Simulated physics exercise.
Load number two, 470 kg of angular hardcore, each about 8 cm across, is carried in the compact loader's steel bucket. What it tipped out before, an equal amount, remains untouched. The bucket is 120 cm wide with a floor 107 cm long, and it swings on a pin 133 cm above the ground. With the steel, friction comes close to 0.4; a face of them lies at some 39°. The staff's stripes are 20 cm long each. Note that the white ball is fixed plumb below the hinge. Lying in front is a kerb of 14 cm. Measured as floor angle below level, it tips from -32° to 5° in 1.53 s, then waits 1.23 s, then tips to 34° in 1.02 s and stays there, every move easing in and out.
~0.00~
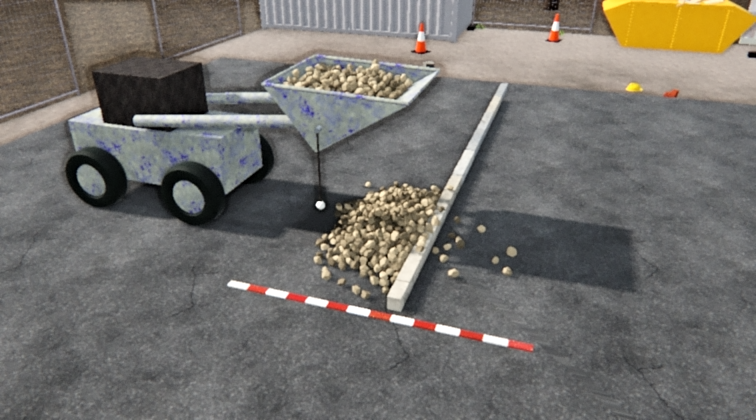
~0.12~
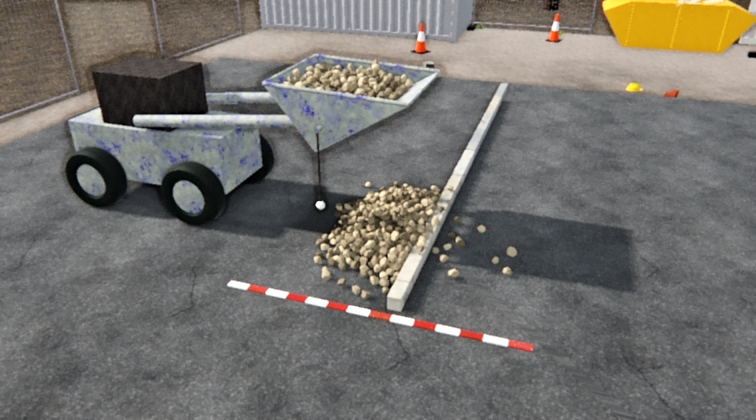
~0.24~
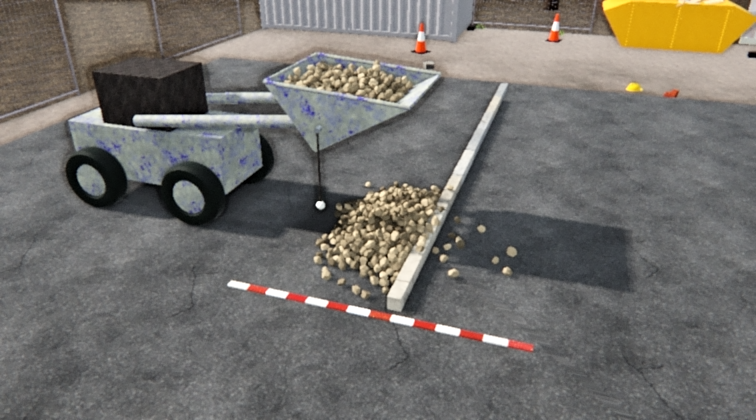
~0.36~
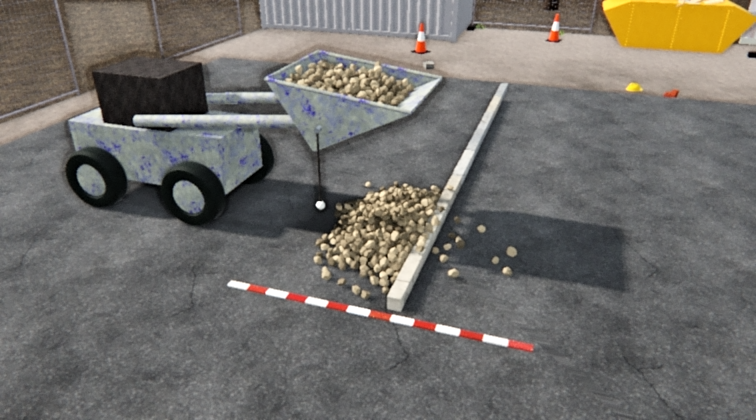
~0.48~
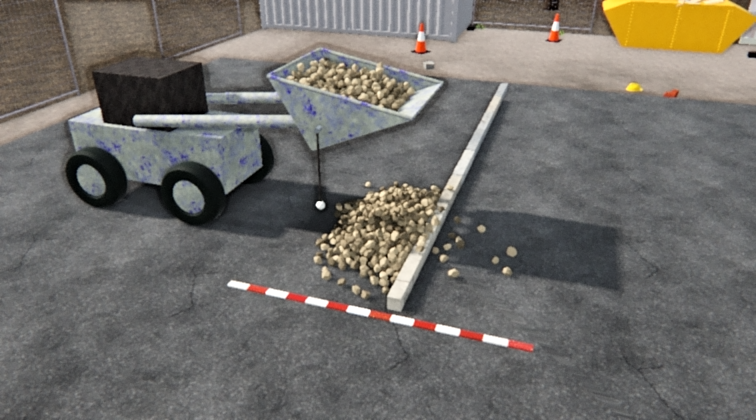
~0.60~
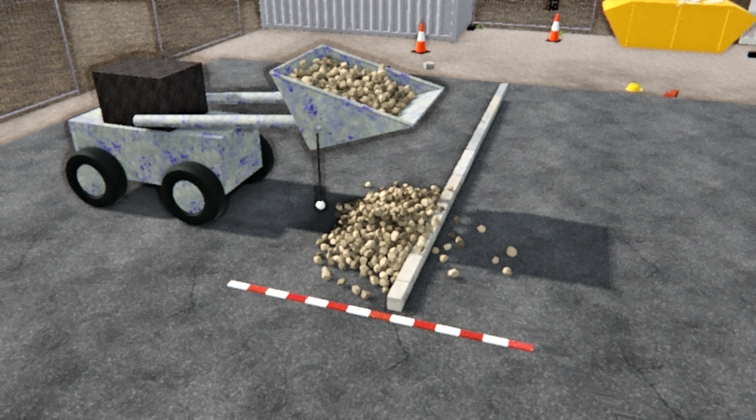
The video shows a compact loader holding a steel bucket of stones above a heap beside a kerb. The bucket gradually rotates slightly forward, its right lip lowering, while its stones shift slightly and the loader and heap stay still.
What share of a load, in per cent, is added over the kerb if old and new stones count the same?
I would say 72 percent.
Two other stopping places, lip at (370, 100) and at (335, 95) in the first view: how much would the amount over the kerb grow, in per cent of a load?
First place about 25 %, second about 0 %.
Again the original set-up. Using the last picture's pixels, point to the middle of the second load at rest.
(454, 228).
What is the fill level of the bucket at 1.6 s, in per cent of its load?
It holds some 100 per cent.
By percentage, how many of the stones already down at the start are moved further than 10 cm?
Estimate: 0 %, roughly.
After 1.1 s the floor is at -1°; in per cent of one load, 100 in the bucket, 98 on this side of the kerb, 2 over the kerb; the foremost stones are at (477, 253).
After 1.6 s the floor is at 5°; in per cent of one load, 100 in the bucket, 98 on this side of the kerb, 2 over the kerb; the foremost stones are at (477, 253).
After 4.2 s the floor is at 34°; in per cent of one load, 37 in the bucket, 135 on this side of the kerb, 28 over the kerb; the foremost stones are at (494, 248).
After 7.0 s the floor is at 34°; in per cent of one load, 0 in the bucket, 126 on this side of the kerb, 74 over the kerb; the foremost stones are at (547, 247). Net gain over the kerb, 72.
